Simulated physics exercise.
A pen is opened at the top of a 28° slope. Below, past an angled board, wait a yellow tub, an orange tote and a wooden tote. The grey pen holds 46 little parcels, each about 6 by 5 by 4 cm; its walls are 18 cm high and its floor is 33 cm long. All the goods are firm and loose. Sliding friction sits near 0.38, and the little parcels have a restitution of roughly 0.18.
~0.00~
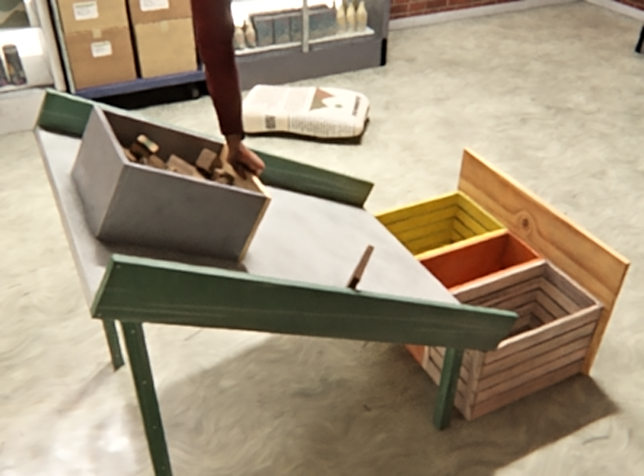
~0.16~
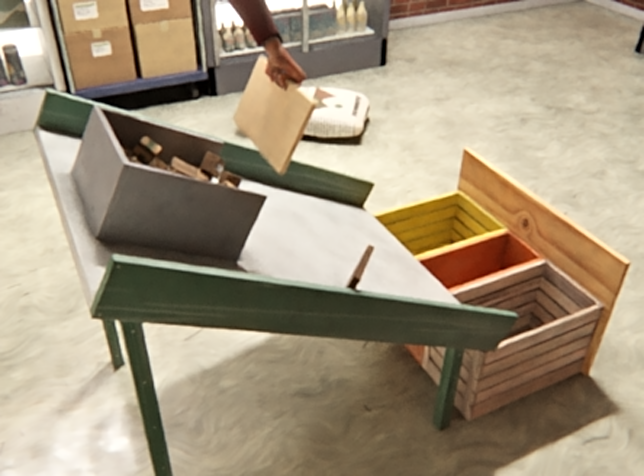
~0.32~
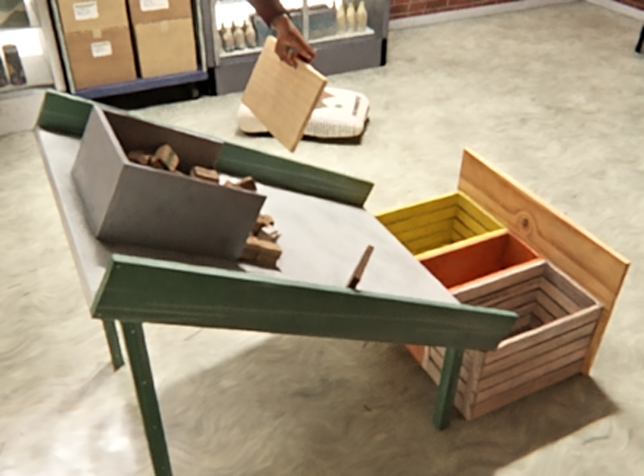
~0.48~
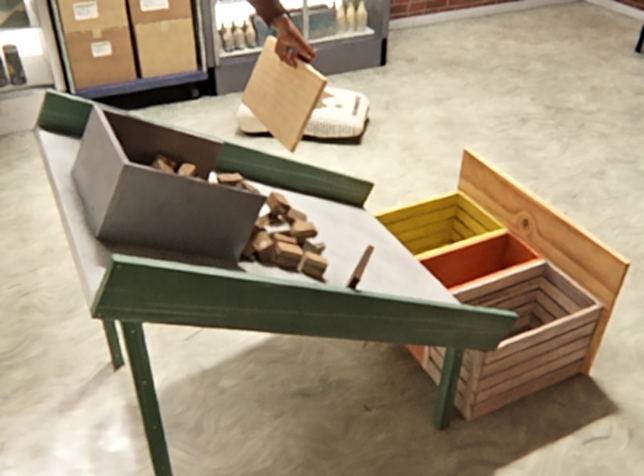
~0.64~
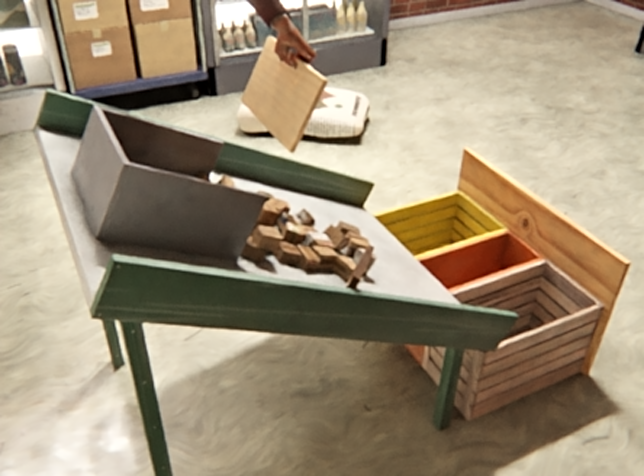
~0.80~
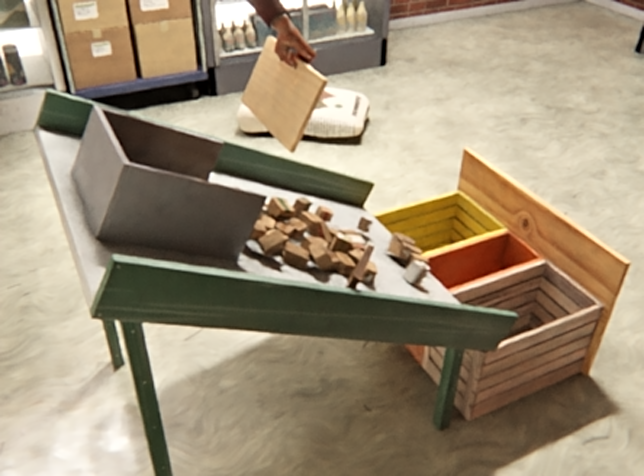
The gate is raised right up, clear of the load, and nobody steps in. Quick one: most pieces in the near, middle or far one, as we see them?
Most go to the middle one.
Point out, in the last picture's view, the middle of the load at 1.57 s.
You'd find the load's middle at roughly (480, 307).
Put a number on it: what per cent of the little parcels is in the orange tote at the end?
Estimate: About 60 in a hundred.
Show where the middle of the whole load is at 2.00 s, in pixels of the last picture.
Estimated centre in the last picture: (488, 309).
After 0.99 s, 2 still in the grey pen, 2 in the yellow tub, 3 in the orange tote, 38 on the slope and 1 in the air.
After 1.23 s, 6 in the yellow tub, 10 in the orange tote, 2 in the wooden tote, 22 on the slope and 6 in the air.
After 1.57 s, 11 in the yellow tub, 19 in the orange tote, 7 in the wooden tote, 4 on the slope and 5 in the air.
Final count (at 2.00 s), 11 in the yellow tub, 27 in the orange tote and 8 in the wooden tote.
